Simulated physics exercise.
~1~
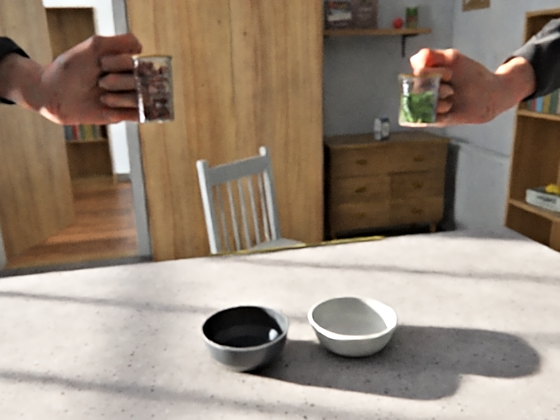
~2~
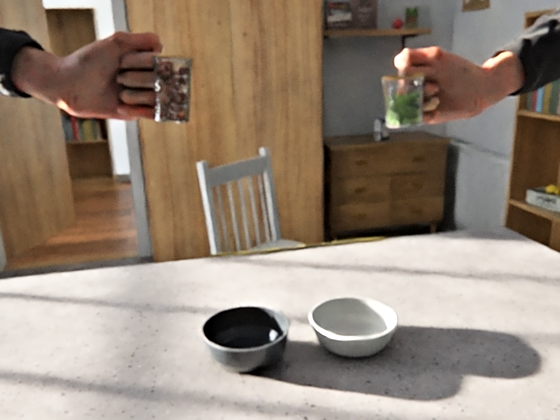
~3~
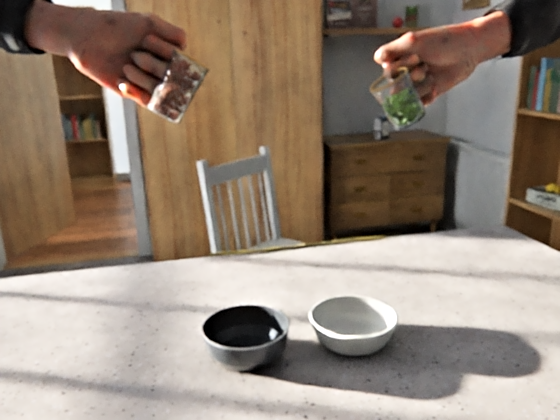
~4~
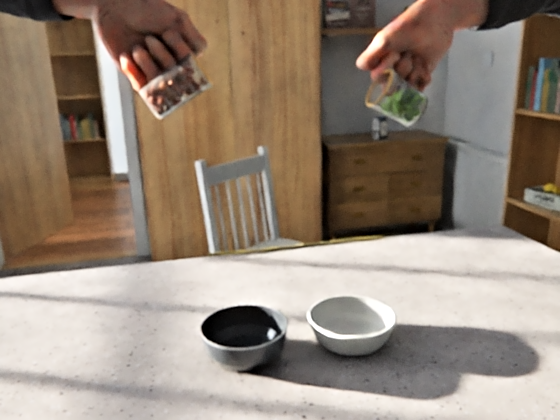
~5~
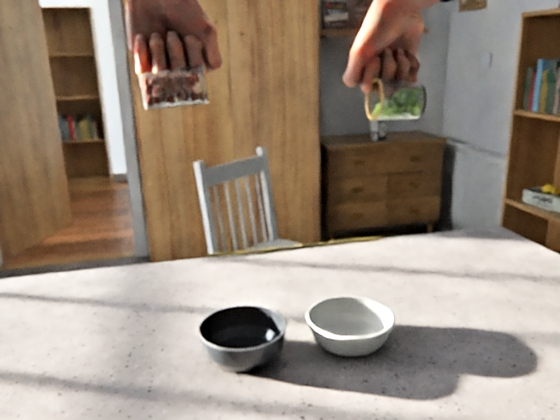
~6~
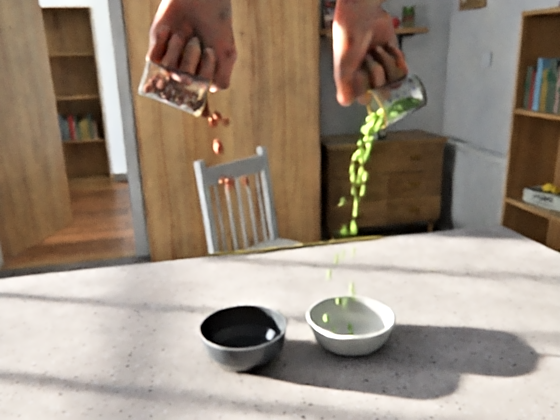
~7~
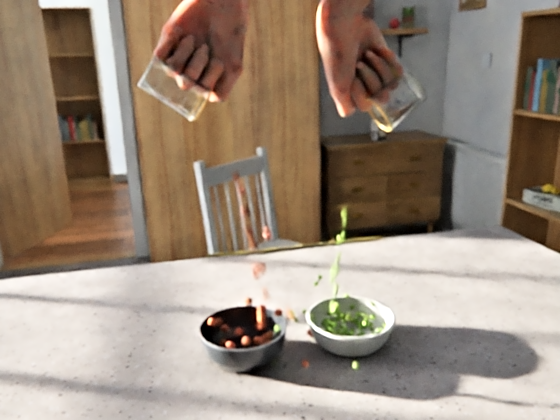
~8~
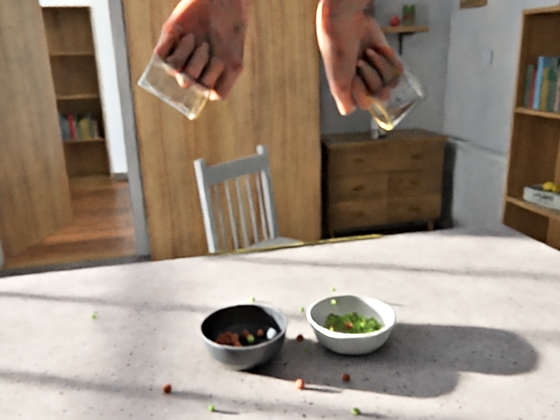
Two hands reach in from the upper left and upper right, each holding a small clear cup above a pale speckled counter, in a room with wooden panels, a grey chair, drawers and bookshelves. The left cup holds reddish-brown pieces and the right one green pieces, with a dark bowl and a white bowl sitting below. The hands move inward a little and tip the cups over. Green pieces stream down first in quantity while a few brown ones drop, then both cups empty. Most pieces land in the bowls, but some of each lie scattered around them on the counter.
